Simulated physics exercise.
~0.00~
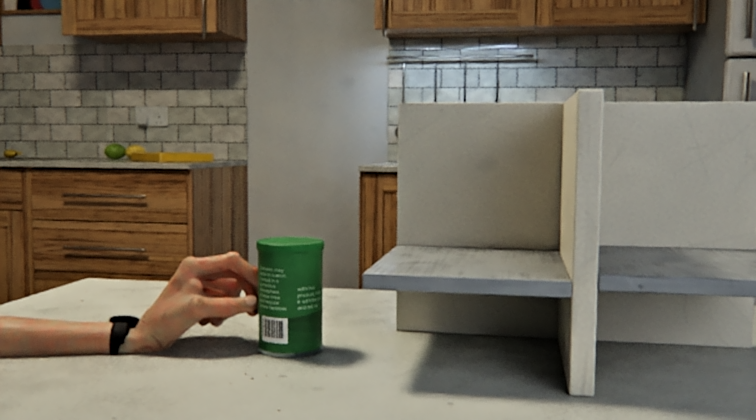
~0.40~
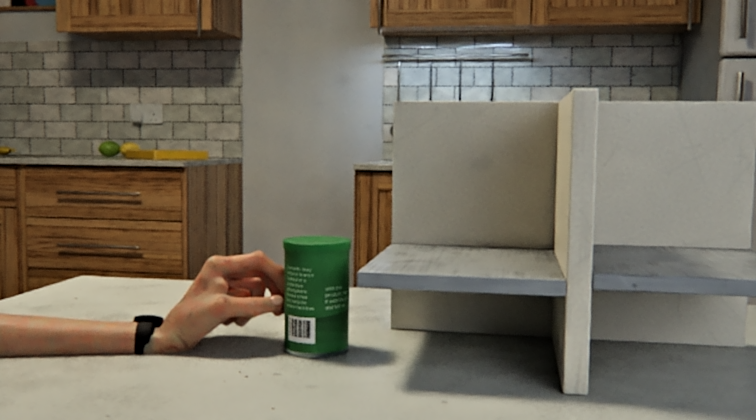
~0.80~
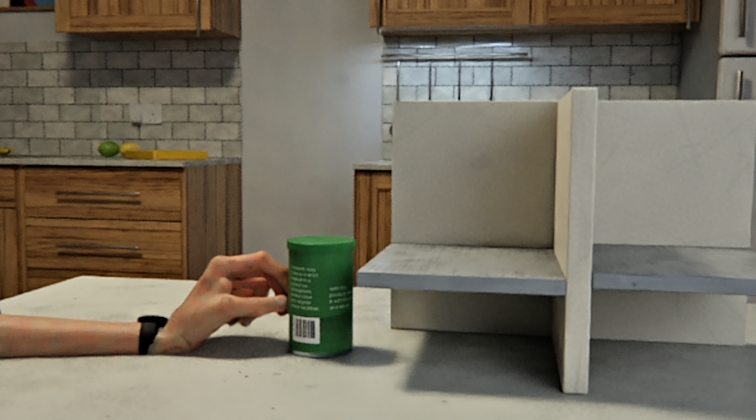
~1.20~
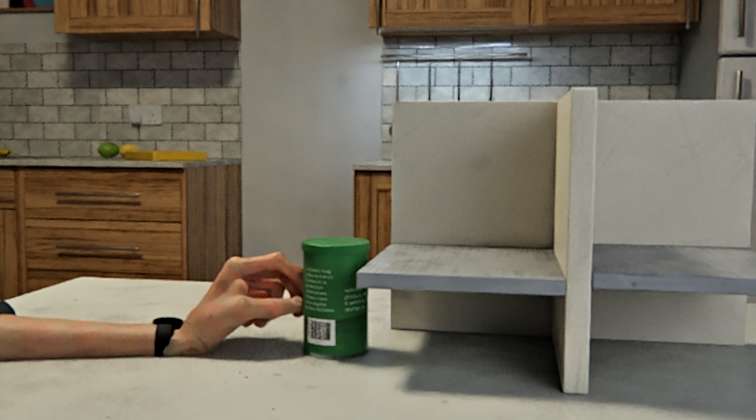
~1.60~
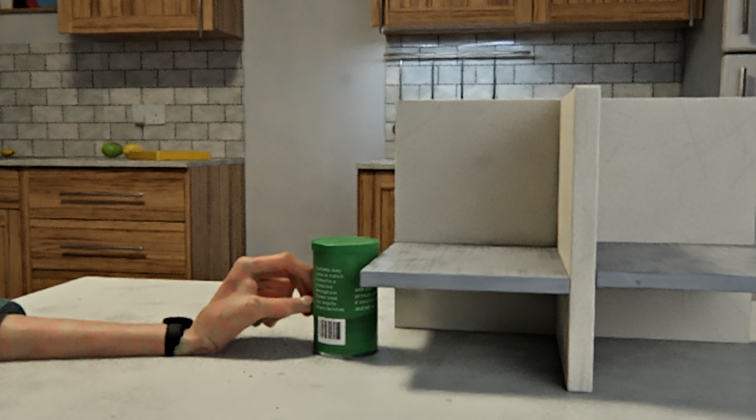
A hand with a black wristband reaches in from the left across a pale tabletop in a kitchen, seen from the front by a slightly swaying camera. Its fingers rest against an upright green tin with white lettering and a barcode. To the right stands a small rack with a grey shelf crossing a white upright panel, and wooden cabinets and a tiled wall fill the background. The hand pushes the tin rightward, pauses briefly, then slides it on toward the opening under the shelf. The tin, too tall to fit, ends upright at the shelf's left edge.
